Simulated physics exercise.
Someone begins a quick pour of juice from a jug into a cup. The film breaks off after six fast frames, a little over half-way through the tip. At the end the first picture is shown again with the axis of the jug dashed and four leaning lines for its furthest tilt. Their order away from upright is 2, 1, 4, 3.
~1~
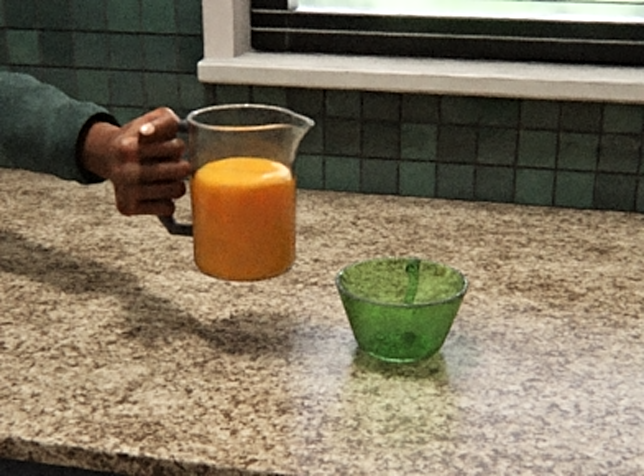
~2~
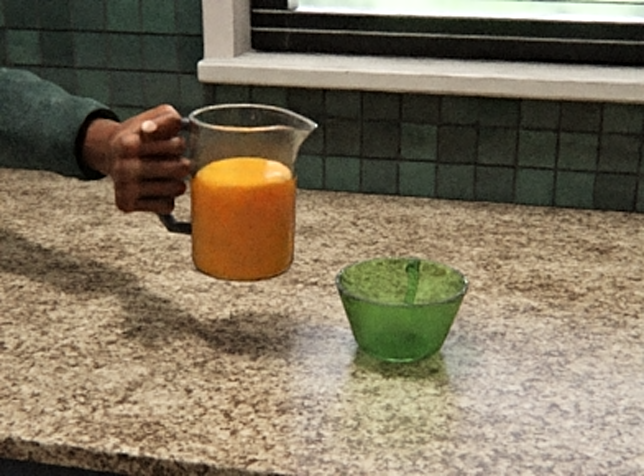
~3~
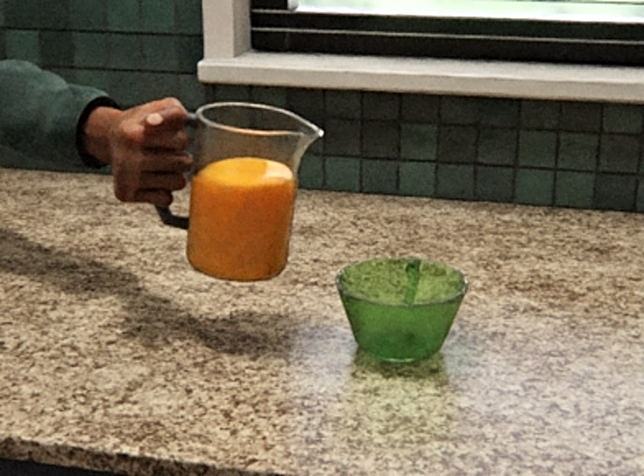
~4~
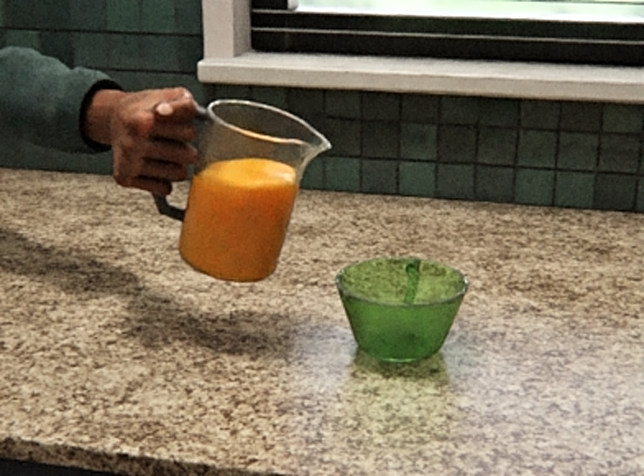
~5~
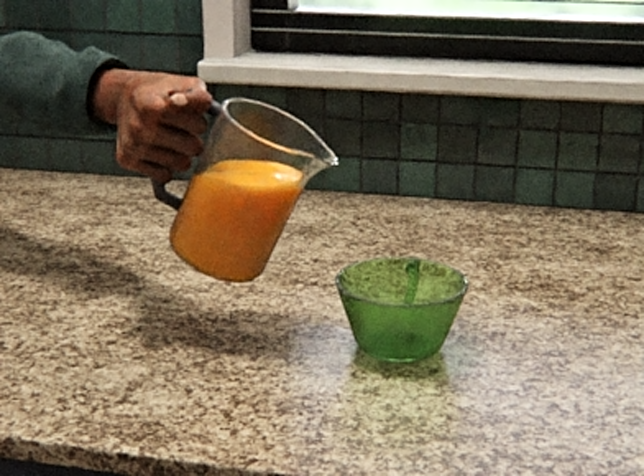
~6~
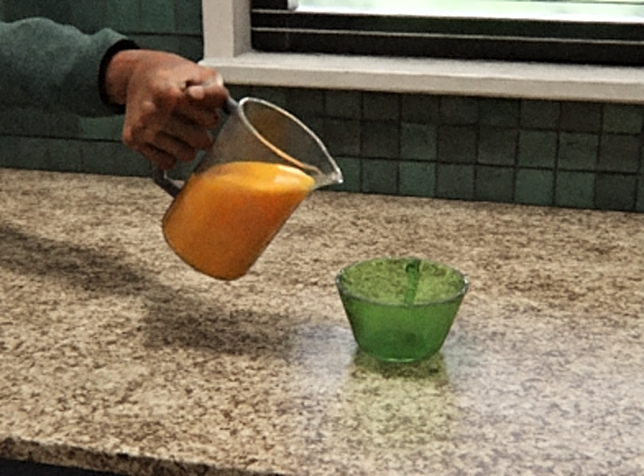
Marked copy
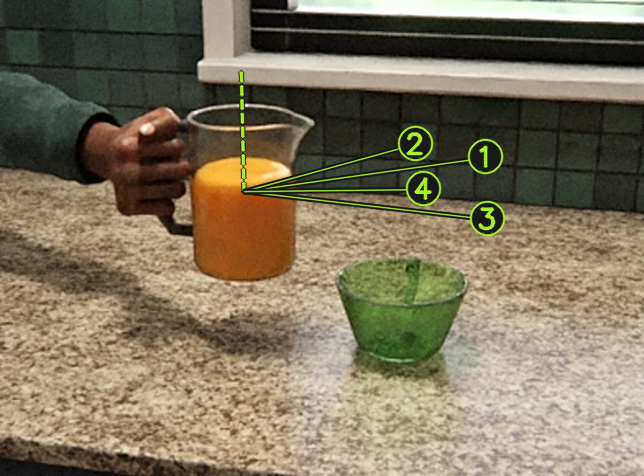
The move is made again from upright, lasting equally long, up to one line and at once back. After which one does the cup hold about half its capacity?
The best line is 2.
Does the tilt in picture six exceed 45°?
No, it does not.
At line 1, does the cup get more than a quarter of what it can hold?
Yes.
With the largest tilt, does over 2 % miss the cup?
Yes, it does.
In lime, 1 at (468, 160); 2 at (399, 148); 3 at (470, 217); 4 at (406, 189).
Choosing 1, the cup ends with about 67 % of what it can hold; 4 % of the juice is spilt.
Choosing 2, the cup ends with about 50 % of what it can hold.
Choosing 3, the cup ends with about 69 % of what it can hold; 30 % of the juice is spilt.
Choosing 4, the cup ends with about 71 % of what it can hold; 15 % of the juice is spilt.
